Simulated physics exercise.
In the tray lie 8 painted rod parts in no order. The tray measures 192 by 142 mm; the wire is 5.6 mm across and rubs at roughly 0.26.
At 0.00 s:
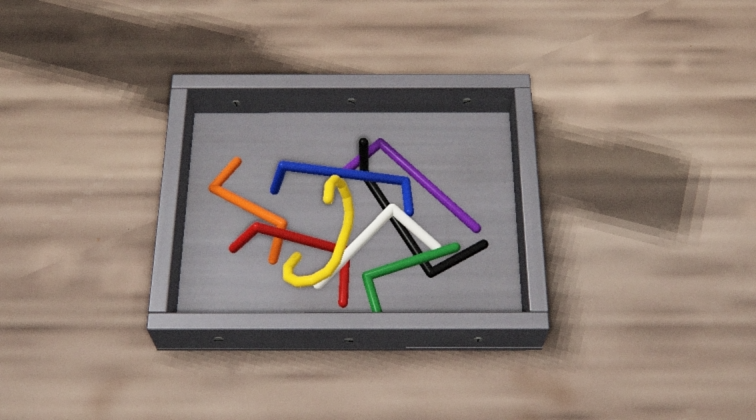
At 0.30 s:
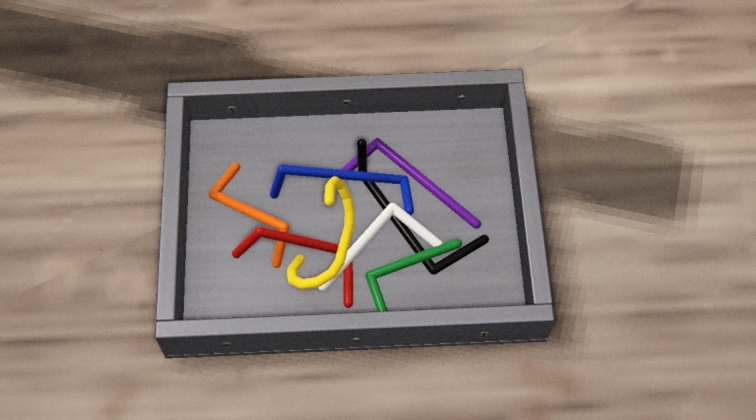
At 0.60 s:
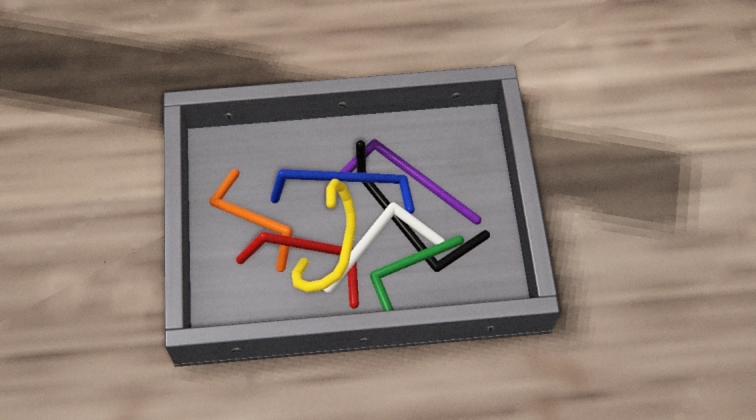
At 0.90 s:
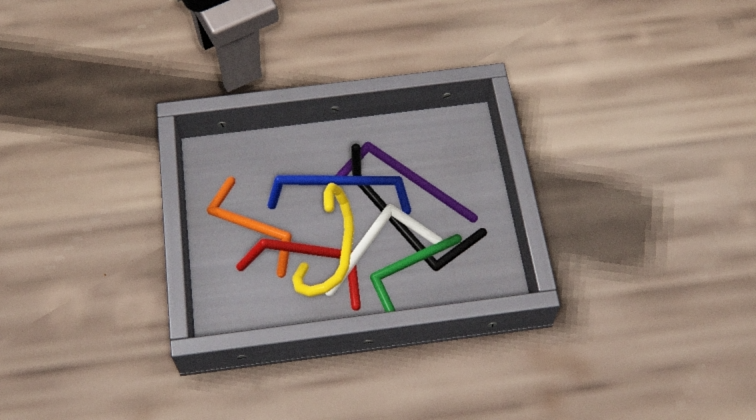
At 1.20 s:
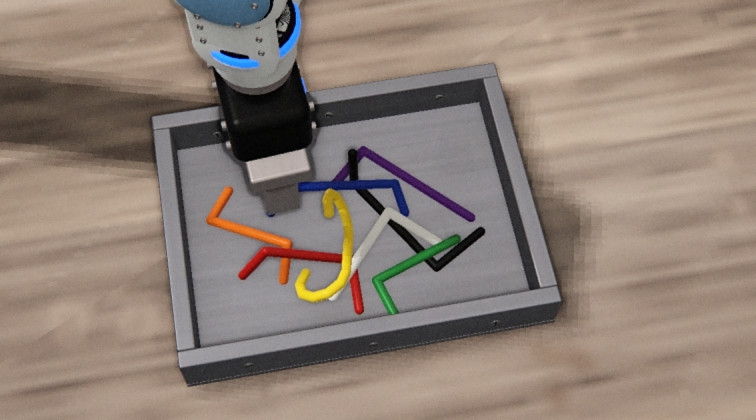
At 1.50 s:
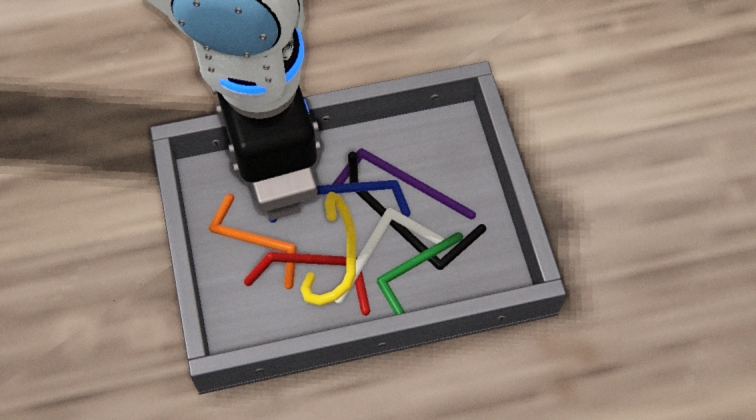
A robot arm came down from the top into a gray tray of colorful bent rods and closed its gripper on the blue one, while the tray's view turned slightly and the rods barely shifted.
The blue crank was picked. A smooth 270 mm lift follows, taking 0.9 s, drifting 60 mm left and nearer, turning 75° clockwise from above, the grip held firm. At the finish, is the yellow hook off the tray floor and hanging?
No.
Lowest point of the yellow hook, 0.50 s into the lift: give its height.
Some 0 mm up.
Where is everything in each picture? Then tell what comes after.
In the first picture, fingers out of view, 216 mm above the grip; yellow hook from (328, 199) to (297, 257), passing over red crank, over white key; blue crank from (274, 190) to (409, 212).
In the second picture, fingers out of view, 216 mm above the grip; white key from (438, 245) to (323, 286), passing over black crank, over red crank, under yellow hook; purple key from (342, 175) to (477, 224).
In the third picture, fingers out of view, 201 mm above the grip; black crank from (361, 145) to (485, 235), passing under white key; blue crank from (275, 199) to (410, 210).
In the fourth picture, fingers (227, 46) 107 mm above the grip; yellow hook from (329, 208) to (304, 267), passing over red crank, over white key; orange crank from (281, 273) to (231, 181), passing under red crank.
In the fifth picture, fingers (276, 177) 14 mm above the grip; green key from (399, 324) to (456, 239); red crank from (359, 310) to (243, 275), passing over orange crank, under white key, under yellow hook.
In the sixth picture, fingers (280, 194) closed on the blue crank; yellow hook from (332, 216) to (311, 277).
After 1.77 s, lowest point more than 20 mm over the tray floor, blue crank 58 mm.
After 2.00 s, lowest point more than 20 mm over the tray floor, blue crank 159 mm.
After 2.40 s, lowest point more than 20 mm over the tray floor, blue crank 273 mm.
End, hanging blue crank 273 mm; the other 7 are down.
